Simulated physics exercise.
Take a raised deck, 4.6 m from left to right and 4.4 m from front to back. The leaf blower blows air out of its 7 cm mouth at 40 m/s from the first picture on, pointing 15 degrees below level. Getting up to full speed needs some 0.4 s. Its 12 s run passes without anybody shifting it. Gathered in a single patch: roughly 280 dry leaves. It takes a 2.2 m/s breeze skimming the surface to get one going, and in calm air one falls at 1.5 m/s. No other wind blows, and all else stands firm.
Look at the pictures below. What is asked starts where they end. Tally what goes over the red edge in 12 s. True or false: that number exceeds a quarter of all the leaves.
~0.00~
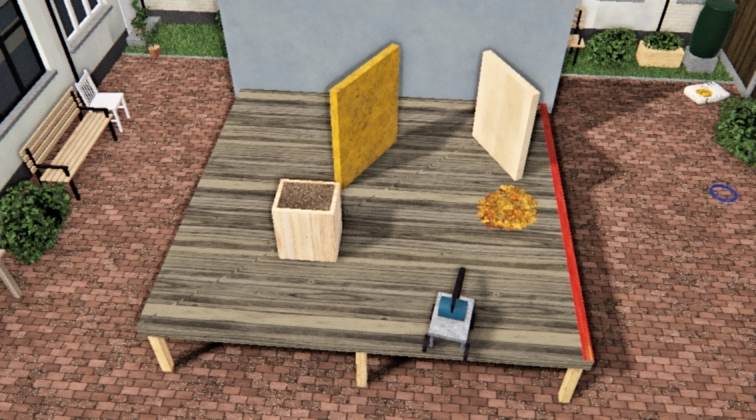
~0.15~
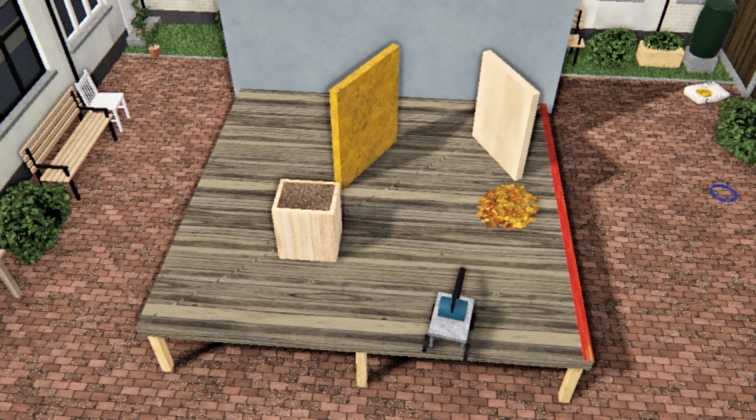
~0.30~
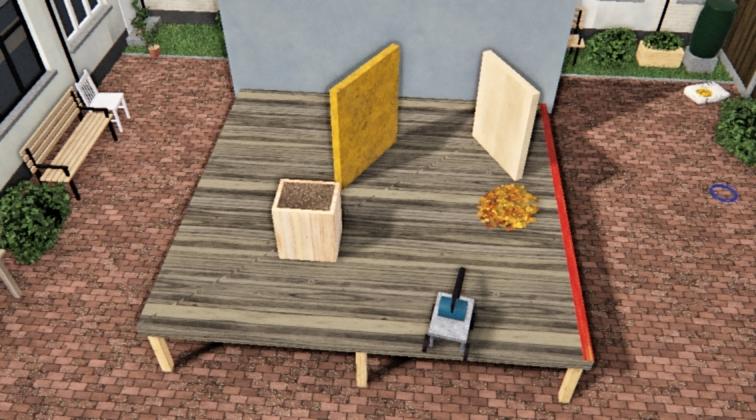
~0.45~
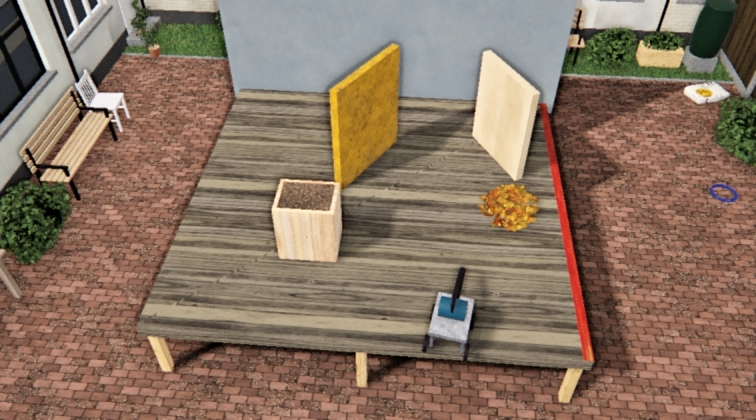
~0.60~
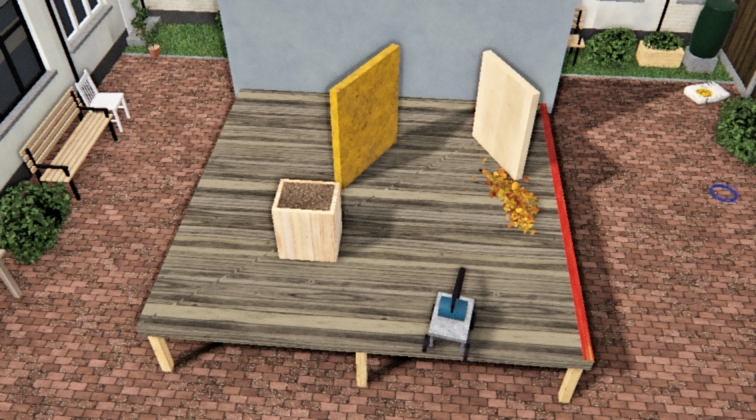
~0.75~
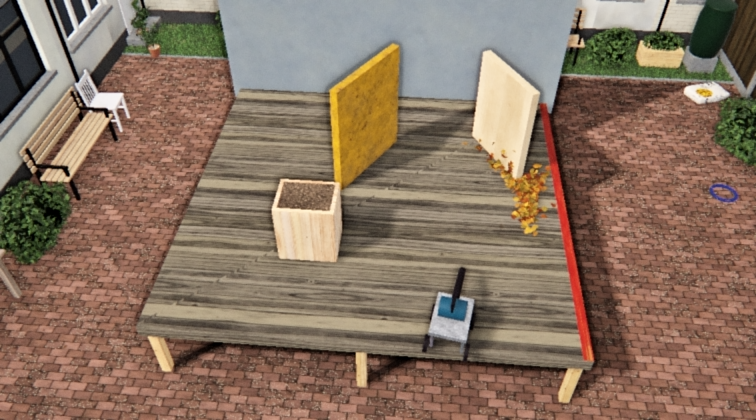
True.
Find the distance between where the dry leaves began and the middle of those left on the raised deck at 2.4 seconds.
Roughly 0.8 m.
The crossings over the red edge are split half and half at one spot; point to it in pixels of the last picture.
I'd say roughly (560, 177).
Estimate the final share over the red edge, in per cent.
I'd estimate around 70 %.
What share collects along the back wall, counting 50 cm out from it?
It comes to close to 15 per cent.
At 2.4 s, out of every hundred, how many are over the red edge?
About 60 %.
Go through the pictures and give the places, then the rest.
In the first picture, the middle of the dry leaves is near (508, 210), none has stirred yet and the mouth of the leaf blower is at (462, 270).
In the second picture, the middle of the dry leaves is near (509, 207), none has stirred yet and the red edge is centred on (565, 206).
In the third picture, the middle of the dry leaves is near (509, 207), none has stirred yet, the top of a screen is at (511, 71) and the top of a screen is at (366, 67).
In the fourth picture, the middle of the dry leaves is near (508, 207), the farthest in sight from the leaf blower is at (511, 188) and about 5 % have left their places.
In the fifth picture, the middle of the dry leaves is near (513, 198), the farthest in sight from the leaf blower is at (484, 161) and about 50 % have left their places.
In the sixth picture, the middle of the dry leaves is near (523, 185), the farthest in sight from the leaf blower is at (480, 141) and about 80 % have left their places.
After 2.4 s, 58 % are over the red edge; the middle of those still in play is near (502, 169); 56 % have settled or left.
After 3.8 s, 62 % are over the red edge; the middle of those still in play is near (528, 167); 69 % have settled or left.
After 6.6 s, 66 % are over the red edge; the middle of those still in play is near (500, 169); 78 % have settled or left.
After 12.0 s, at the end, 71 % are over the red edge; the middle of those still in play is near (502, 169).
